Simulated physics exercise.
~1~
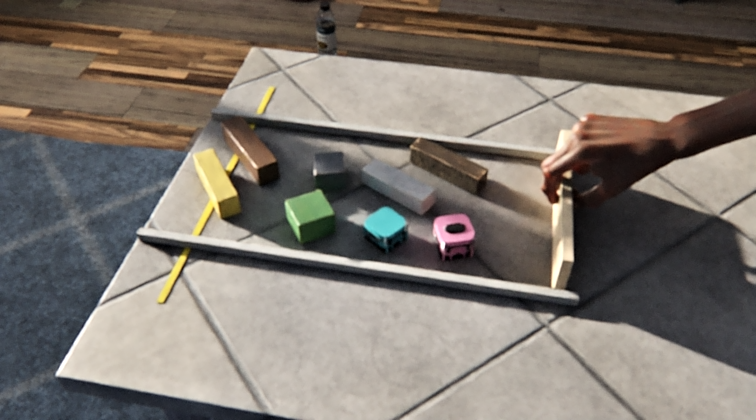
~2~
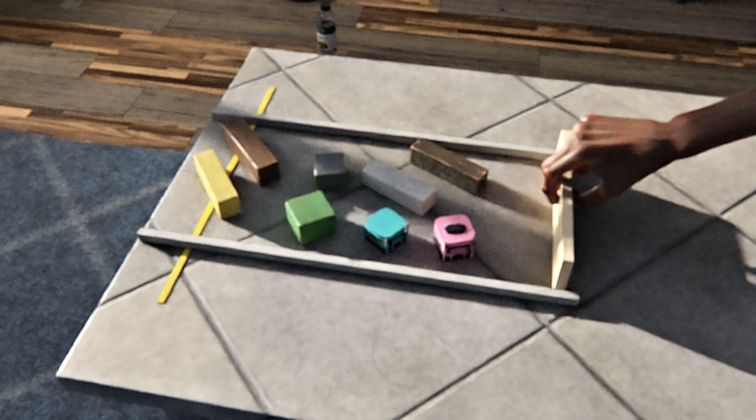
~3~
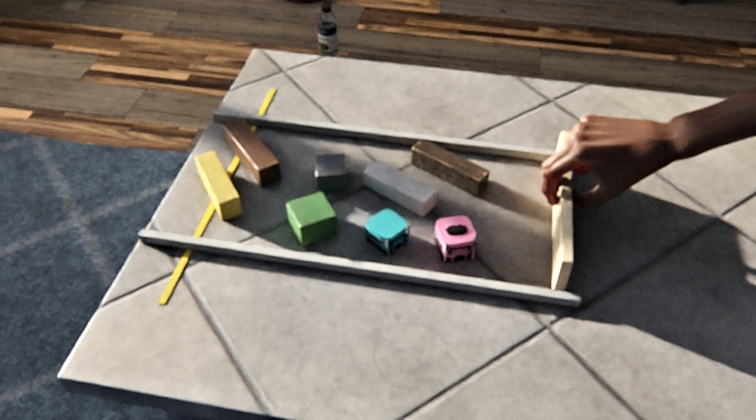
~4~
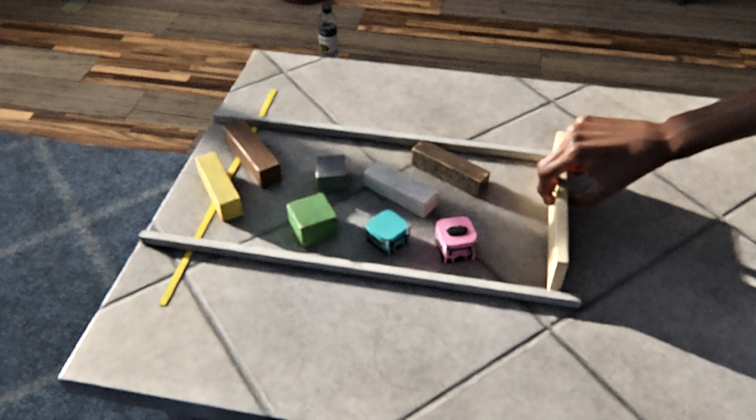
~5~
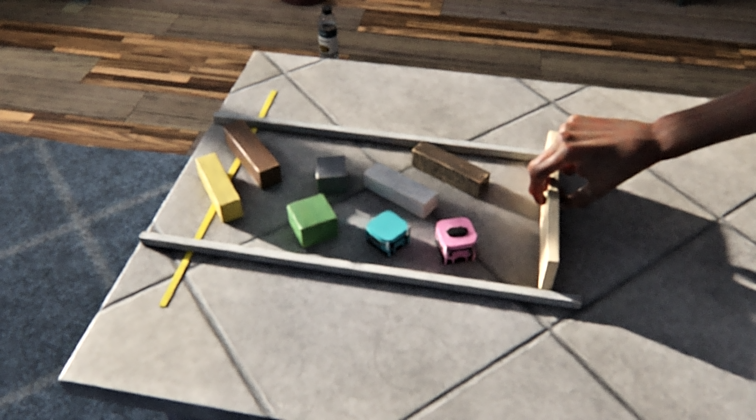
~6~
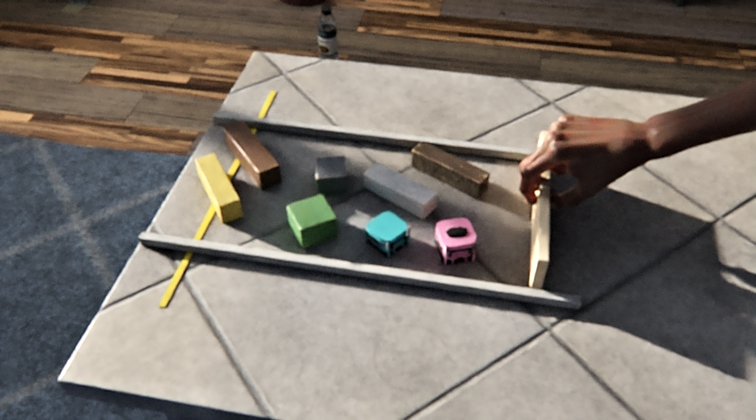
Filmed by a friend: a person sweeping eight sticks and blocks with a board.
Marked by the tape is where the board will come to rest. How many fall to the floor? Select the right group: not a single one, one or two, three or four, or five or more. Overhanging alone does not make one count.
The right group is three or four.
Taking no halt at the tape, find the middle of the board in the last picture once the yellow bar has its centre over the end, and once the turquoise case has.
Roughly at (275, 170) and roughly at (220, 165).
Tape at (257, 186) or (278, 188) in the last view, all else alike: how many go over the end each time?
1 and 0.
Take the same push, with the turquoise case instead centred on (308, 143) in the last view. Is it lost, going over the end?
In that case it goes down.
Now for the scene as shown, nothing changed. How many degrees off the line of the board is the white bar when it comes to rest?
Roughly 40 degrees.
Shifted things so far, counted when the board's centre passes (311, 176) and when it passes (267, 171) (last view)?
First 8, after that 8.
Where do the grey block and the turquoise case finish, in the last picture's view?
Result: One at about (188, 180), the other at about (153, 220).
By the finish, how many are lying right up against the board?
The number is 3.
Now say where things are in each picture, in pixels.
Yellow bar (217, 183); brown bar (250, 150); green block (311, 217); board (563, 206); tape (225, 177), in the first frame.
Brown bar (250, 150); black bar (448, 166), in the second frame.
Green block (312, 218); board (563, 207), in the third frame.
Yellow bar (219, 186); white bar (400, 188), in the fourth frame.
Brown bar (252, 153); grey block (332, 175), in the fifth frame.
Yellow bar (219, 187); brown bar (251, 154); green block (312, 221); board (541, 206); tape (227, 181), in the sixth frame.
Early on, none off yet; yellow bar at rest near (219, 187); brown bar at rest near (251, 154); green block at rest near (312, 221).
A while later, none off yet; yellow bar at rest near (219, 187); brown bar at rest near (251, 154); green block travelled about its own width near (260, 210).
Further along, none off yet; yellow bar travelled about its own width near (169, 180); brown bar travelled a little near (209, 151); green block travelled well along near (179, 201).
Finally, the number that fall off is three or four; lost, green block, brown bar and yellow bar.
